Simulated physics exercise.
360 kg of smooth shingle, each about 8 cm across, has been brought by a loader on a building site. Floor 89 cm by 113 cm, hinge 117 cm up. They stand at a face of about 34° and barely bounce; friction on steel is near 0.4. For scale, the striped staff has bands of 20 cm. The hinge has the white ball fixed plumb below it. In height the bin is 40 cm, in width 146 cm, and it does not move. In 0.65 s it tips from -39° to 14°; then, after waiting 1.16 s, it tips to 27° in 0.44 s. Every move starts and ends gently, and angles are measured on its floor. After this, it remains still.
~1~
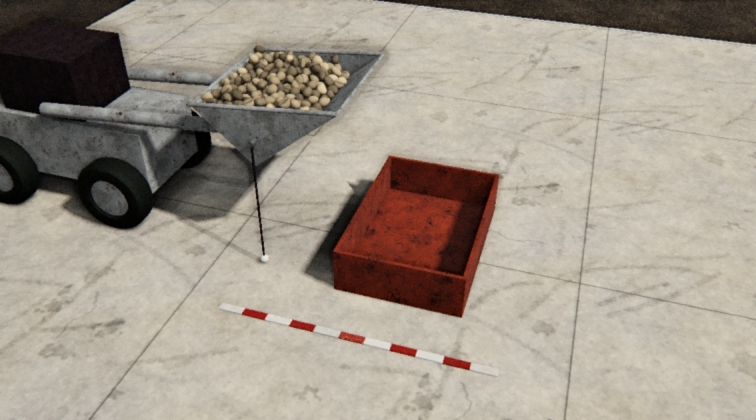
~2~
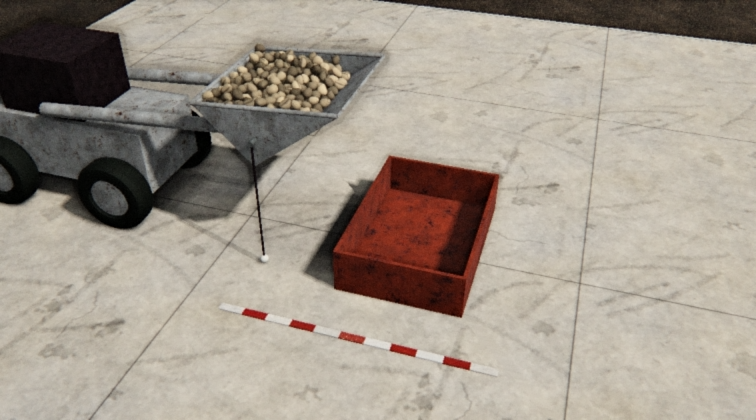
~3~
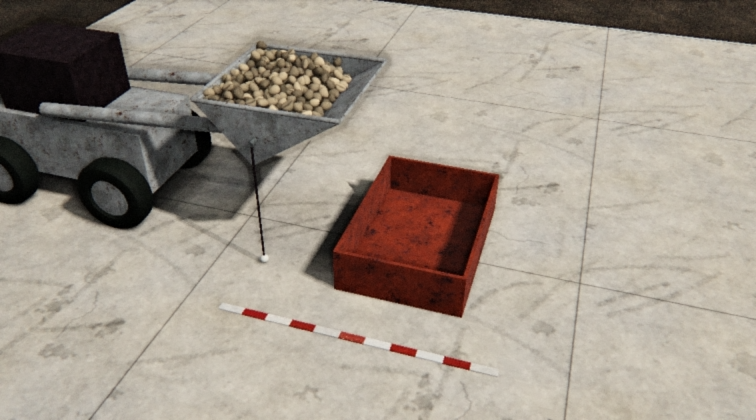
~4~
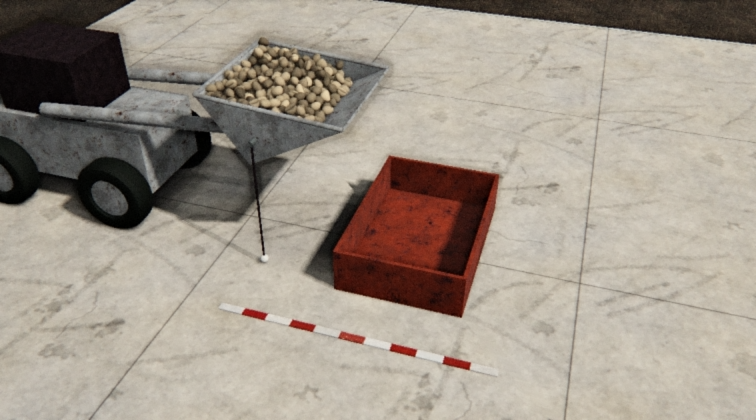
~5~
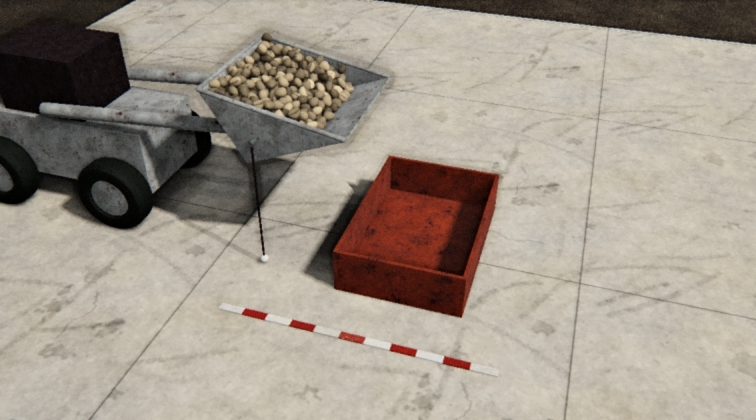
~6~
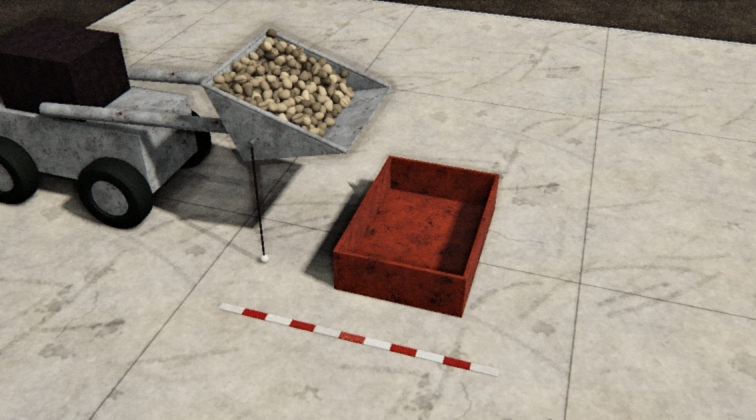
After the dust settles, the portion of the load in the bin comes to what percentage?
It comes to roughly 100 per cent.
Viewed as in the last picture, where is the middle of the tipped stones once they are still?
(413, 231).
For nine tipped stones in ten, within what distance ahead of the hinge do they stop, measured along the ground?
I'd put it at about 160 cm.
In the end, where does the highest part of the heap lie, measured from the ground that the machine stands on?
About 32 cm above it.
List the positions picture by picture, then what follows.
In the first frame, lip at (336, 115), floor tilted -39°, highest stones at (290, 62).
In the second frame, the bucket is at -38°, its lip at (337, 117); the top of the load is at (291, 62).
In the third frame, the bucket is at -34°, its lip at (340, 122); the top of the load is at (280, 60).
In the fourth frame, lip at (343, 130), floor tilted -29°, highest stones at (274, 56).
In the fifth frame, lip at (346, 141), floor tilted -23°, highest stones at (265, 50).
In the sixth frame, lip at (347, 152), floor tilted -16°, highest stones at (267, 46).
A little later the floor is at 6°; 100 % in the bucket; the foremost stones are at (335, 130).
Then the floor is at 14°; 100 % in the bucket; the foremost stones are at (357, 140).
Later still the floor is at 27°; 2 % in the bucket, 3 % short of the bin, 95 % in the bin, 1 % beside or beyond the bin; the foremost stones are at (474, 246).
In the end the floor is at 27°; 0 % in the bucket, 99 % in the bin, 1 % beside or beyond the bin; the foremost stones are at (475, 243).
